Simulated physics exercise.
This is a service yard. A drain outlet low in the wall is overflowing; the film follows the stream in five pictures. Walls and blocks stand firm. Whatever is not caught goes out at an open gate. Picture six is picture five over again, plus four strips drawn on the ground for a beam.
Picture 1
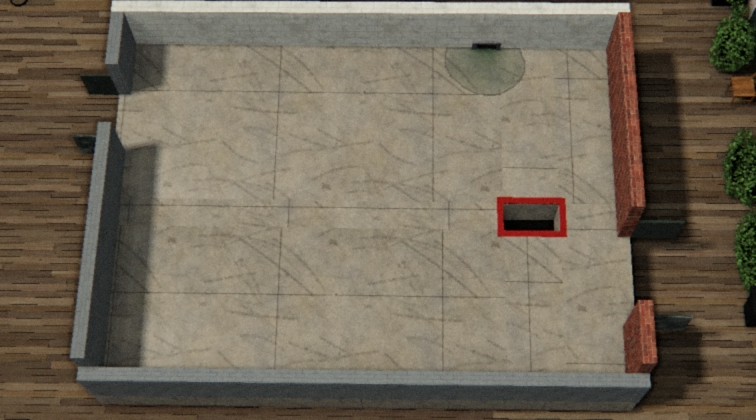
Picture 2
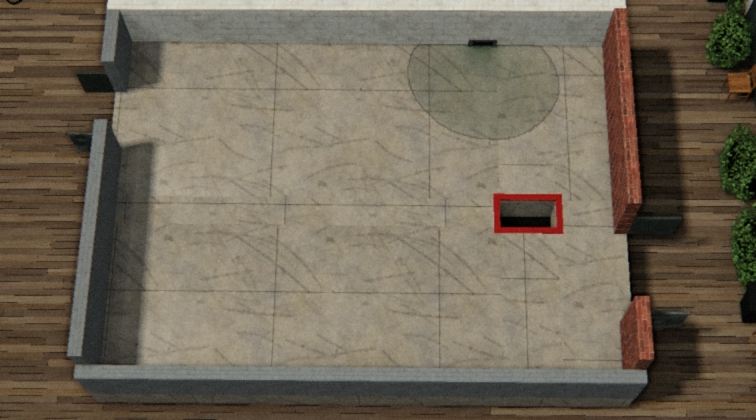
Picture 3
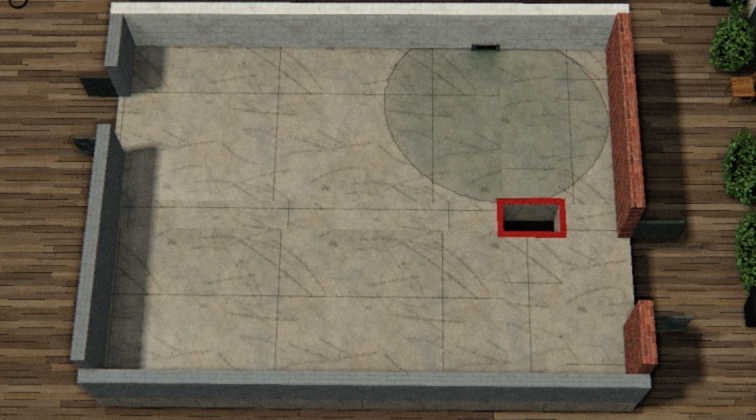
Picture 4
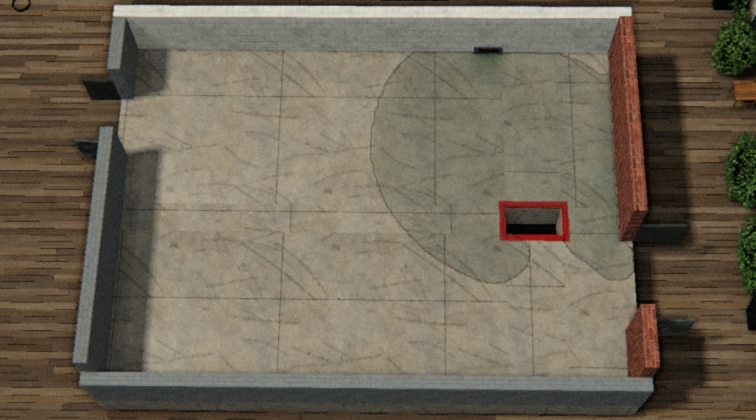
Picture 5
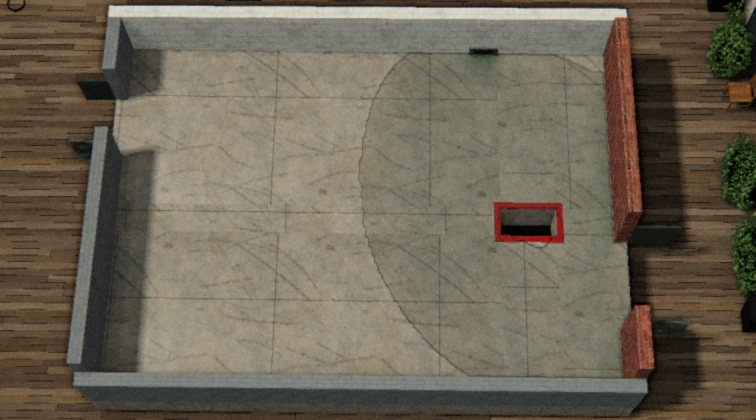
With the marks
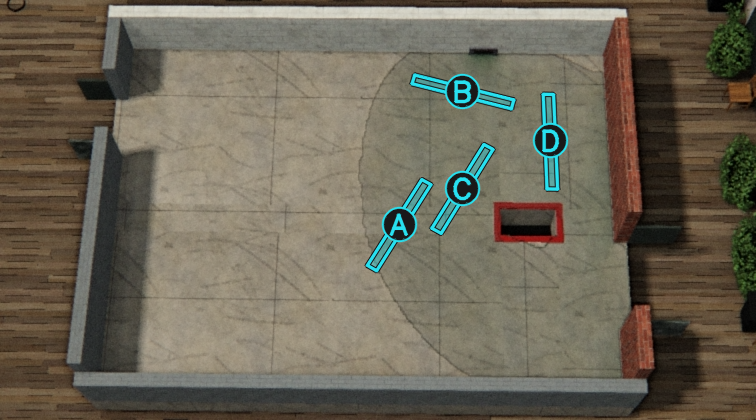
A greenish sheet of water spreads from a small dark outlet in the far wall across the pale, cracked floor of a walled yard, seen from high above. Grey walls stand on the left, back and front, red brick on the right, with a red-framed opening right of centre. The water widens, surrounds the opening and reaches the front wall, while the view shifts very slightly.
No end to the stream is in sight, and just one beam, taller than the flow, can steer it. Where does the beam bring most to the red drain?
Position D does it best.
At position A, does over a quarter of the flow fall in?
Yes, it does.
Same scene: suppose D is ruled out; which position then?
Position A.
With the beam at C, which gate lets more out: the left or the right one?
The right one.
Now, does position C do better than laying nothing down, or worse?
It is worse.
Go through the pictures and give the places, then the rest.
The first frame shows outfall at (486, 45); red drain at (532, 217); open gate at (620, 281); open gate at (128, 123); 2 % of the ground under water, visible out to (477, 89); red drain still dry.
In the second frame, 8 % of the ground under water, visible out to (518, 131); red drain still dry.
In the third frame, 17 % of the ground under water, visible out to (517, 199); red drain still dry.
In the fourth frame, 27 % of the ground under water, visible out to (622, 267); red drain taking water.
In the fifth frame, 41 % of the ground under water, visible out to (608, 347); red drain taking water.
In cyan, A from (372, 268) to (426, 182); B from (413, 79) to (512, 104); C from (436, 230) to (488, 146); D from (552, 189) to (548, 94).
With A, about 29 % of the stream goes into the red drain, about 64 % out by the gates.
With B, about 19 % of the stream goes into the red drain, about 70 % out by the gates.
With C, about 16 % of the stream goes into the red drain, about 75 % out by the gates.
With D, about 50 % of the stream goes into the red drain, about 44 % out by the gates.
